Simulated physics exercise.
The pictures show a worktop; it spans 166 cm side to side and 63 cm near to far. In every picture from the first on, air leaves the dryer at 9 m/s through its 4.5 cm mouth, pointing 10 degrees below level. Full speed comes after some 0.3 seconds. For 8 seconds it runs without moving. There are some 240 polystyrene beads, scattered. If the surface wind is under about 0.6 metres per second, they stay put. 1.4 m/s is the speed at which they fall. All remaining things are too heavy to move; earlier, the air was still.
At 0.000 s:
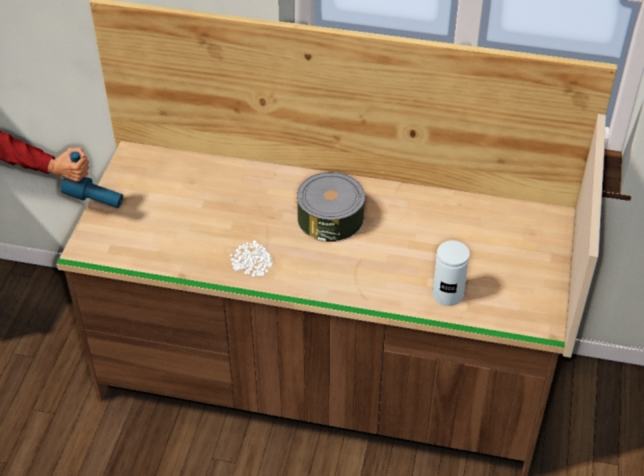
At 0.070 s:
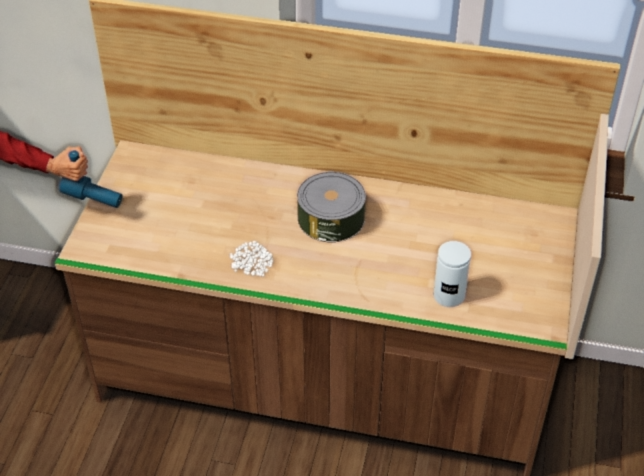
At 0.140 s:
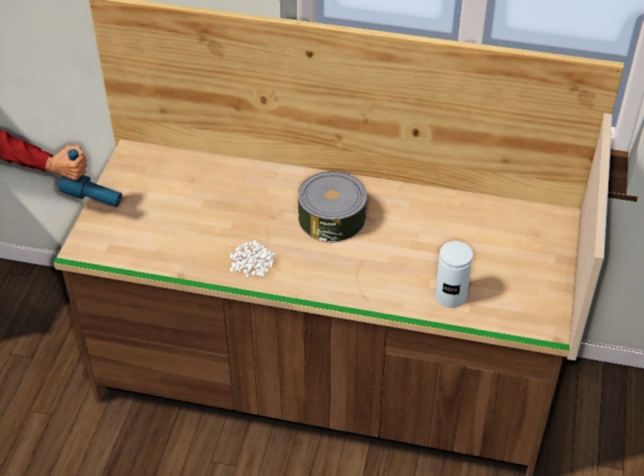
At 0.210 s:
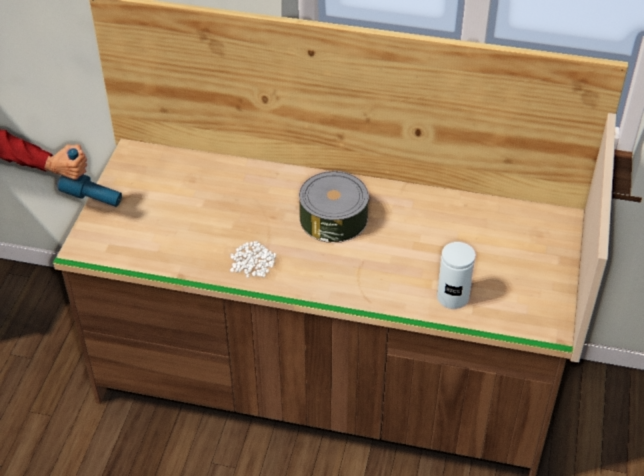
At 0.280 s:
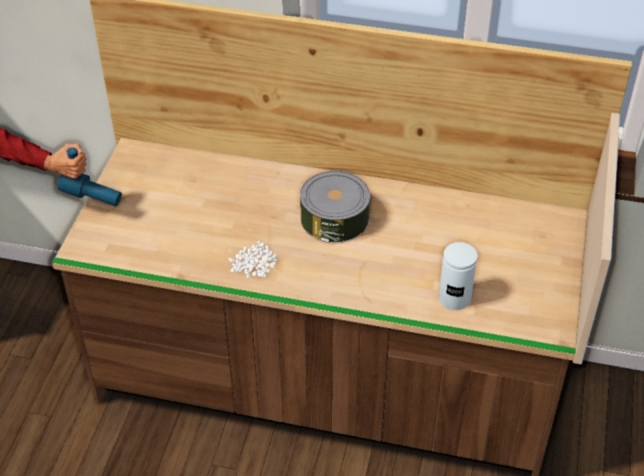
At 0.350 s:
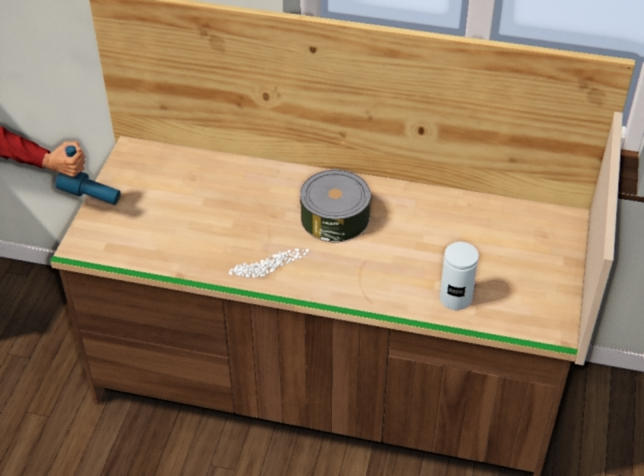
A small heap of white beads sits still on a wooden worktop between a large tin and a jar, then spreads rightward into a streak, while a red-sleeved hand at the left holds a blue dryer pointed toward it.
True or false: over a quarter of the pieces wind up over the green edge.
True.
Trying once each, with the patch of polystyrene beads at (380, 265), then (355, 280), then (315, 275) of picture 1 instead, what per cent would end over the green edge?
First try 40 %, second 90 %, third 90 %.
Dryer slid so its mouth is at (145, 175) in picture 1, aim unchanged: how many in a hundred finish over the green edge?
Some 80 %.
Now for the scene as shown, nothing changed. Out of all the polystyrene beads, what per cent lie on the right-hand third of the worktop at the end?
Something close to 2 % ends up there.
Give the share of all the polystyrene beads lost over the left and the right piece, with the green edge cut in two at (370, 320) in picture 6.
I'd guess near 60 percent left and close to 30 percent right.
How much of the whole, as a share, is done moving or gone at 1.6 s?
Estimated share: Near 90 %.
After 1.6 s, 94 % are over the green edge; 92 % have settled or left.
After 2.6 s, 96 % are over the green edge; 95 % have settled or left.
After 4.4 s, 96 % are over the green edge; 96 % have settled or left.
After 8.0 s, at the end, 96 % are over the green edge.
